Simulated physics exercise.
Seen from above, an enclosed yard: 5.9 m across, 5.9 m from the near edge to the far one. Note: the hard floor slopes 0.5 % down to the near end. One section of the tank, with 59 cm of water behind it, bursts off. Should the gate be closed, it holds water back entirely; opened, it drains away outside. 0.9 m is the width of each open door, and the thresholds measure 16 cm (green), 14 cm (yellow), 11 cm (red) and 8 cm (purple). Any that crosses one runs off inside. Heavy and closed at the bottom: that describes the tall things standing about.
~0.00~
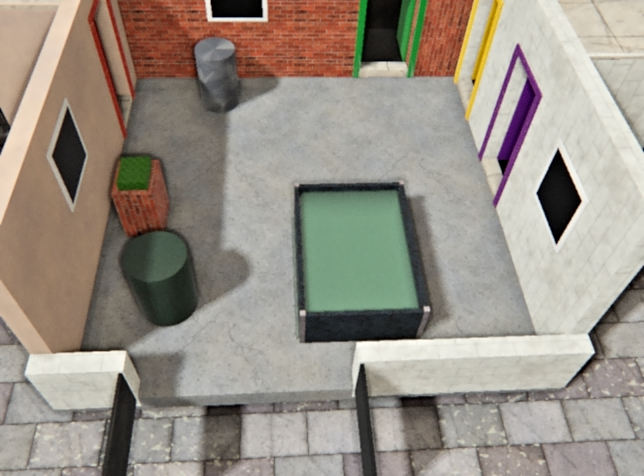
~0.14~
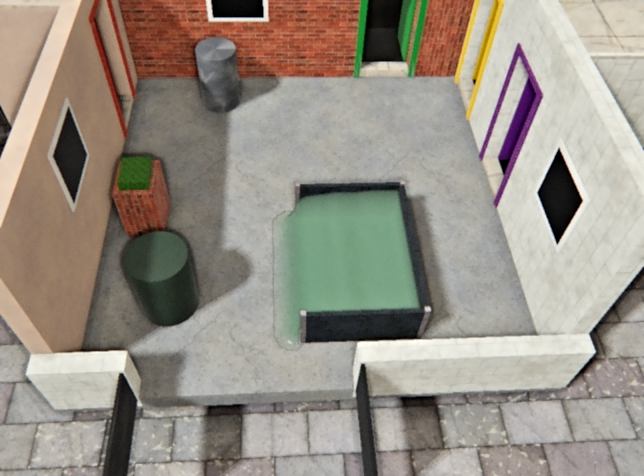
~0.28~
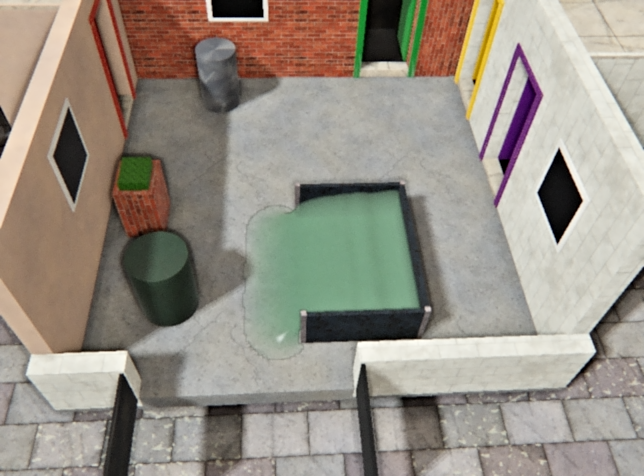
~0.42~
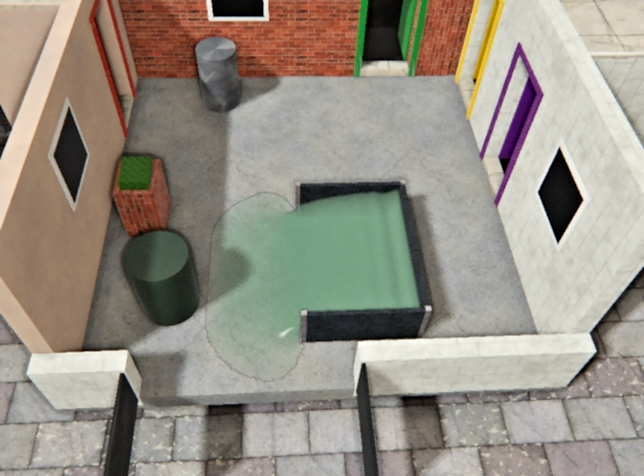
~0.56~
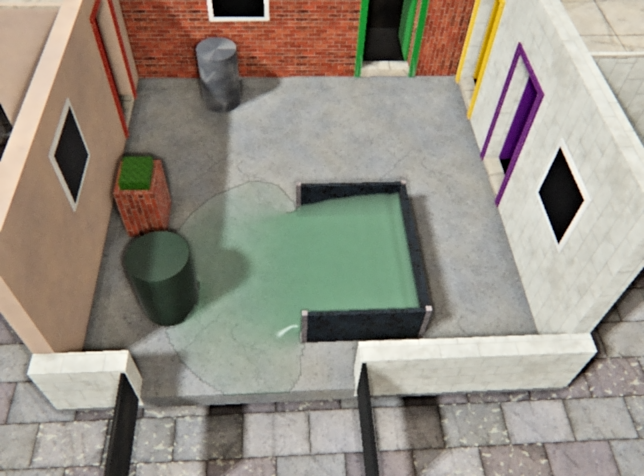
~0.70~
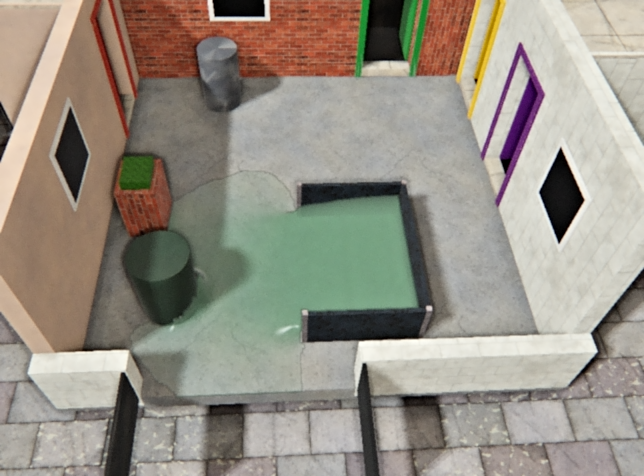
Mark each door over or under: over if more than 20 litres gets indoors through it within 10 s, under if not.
Green door: Under, yellow door: Under, red door: Under, purple door: Under.
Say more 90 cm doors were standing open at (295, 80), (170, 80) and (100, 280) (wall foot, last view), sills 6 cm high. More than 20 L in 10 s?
First doorway falls short, second gets there, third gets there.
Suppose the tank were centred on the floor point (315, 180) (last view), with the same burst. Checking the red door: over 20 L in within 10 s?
So the red door tops the limit.
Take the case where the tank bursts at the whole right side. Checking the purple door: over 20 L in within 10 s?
Note: Purple door, beyond the limit.
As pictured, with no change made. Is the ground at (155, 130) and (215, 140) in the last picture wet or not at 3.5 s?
I'd call them drenched and then drenched.
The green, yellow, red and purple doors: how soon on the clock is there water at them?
Green: 4.5 s; yellow: 5.5 s; red: 2.0 s; purple: 7.0 s.
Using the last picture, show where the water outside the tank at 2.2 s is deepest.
Near (88, 328).
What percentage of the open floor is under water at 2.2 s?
Close to 35 in a hundred parts are wet.
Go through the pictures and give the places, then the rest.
The tank at (356, 247) is whole and still, 59 cm deep, in the first frame.
The front is at a hidden place, 1.1 m from the gap at (302, 264); 0.5 m2 of floor is under water; 59 cm left at the back of the tank, in the second frame.
Water pours out at (302, 266) and has run 1.3 m, to a hidden place; typically 11 cm deep outside, 58 cm at the tank's back, in the third frame.
The front is at a hidden place, 1.6 m from the gap at (303, 267); 2.9 m2 of floor is under water; 52 cm left at the back of the tank, in the fourth frame.
The front is at a hidden place, 1.9 m from the gap at (303, 267); 4.4 m2 of floor is under water; 50 cm left at the back of the tank, in the fifth frame.
The front is at a hidden place, 2.4 m from the gap at (303, 267); 5.8 m2 of floor is under water; 47 cm left at the back of the tank, in the sixth frame.
After 1.4 s water covers 30 % of the floor and is deepest (40 cm) near (105, 250); green door not reached, yellow door not reached, red door not reached, purple door not reached.
After 2.2 s water covers 35 % of the floor and is deepest (33 cm) near (88, 328); green door not reached, yellow door not reached, red door 10 cm at the sill, 0 L in, purple door not reached.
After 3.5 s water covers 45 % of the floor and is deepest (22 cm) near (179, 88); green door not reached, yellow door not reached, red door 8 cm at the sill, 0 L in, purple door not reached.
After 6.0 s water covers 65 % of the floor and is deepest (10 cm) near (135, 102); green door 3 cm at the sill, 0 L in, yellow door 8 cm at the sill, 0 L in, red door 9 cm at the sill, 5 L in, purple door not reached.
After 10.0 s water covers 85 % of the floor and is deepest (6 cm) near (459, 105); green door 2 cm at the sill, 0 L in, yellow door 6 cm at the sill, 0 L in, red door 4 cm at the sill, 5 L in, purple door 4 cm at the sill, 0 L in.
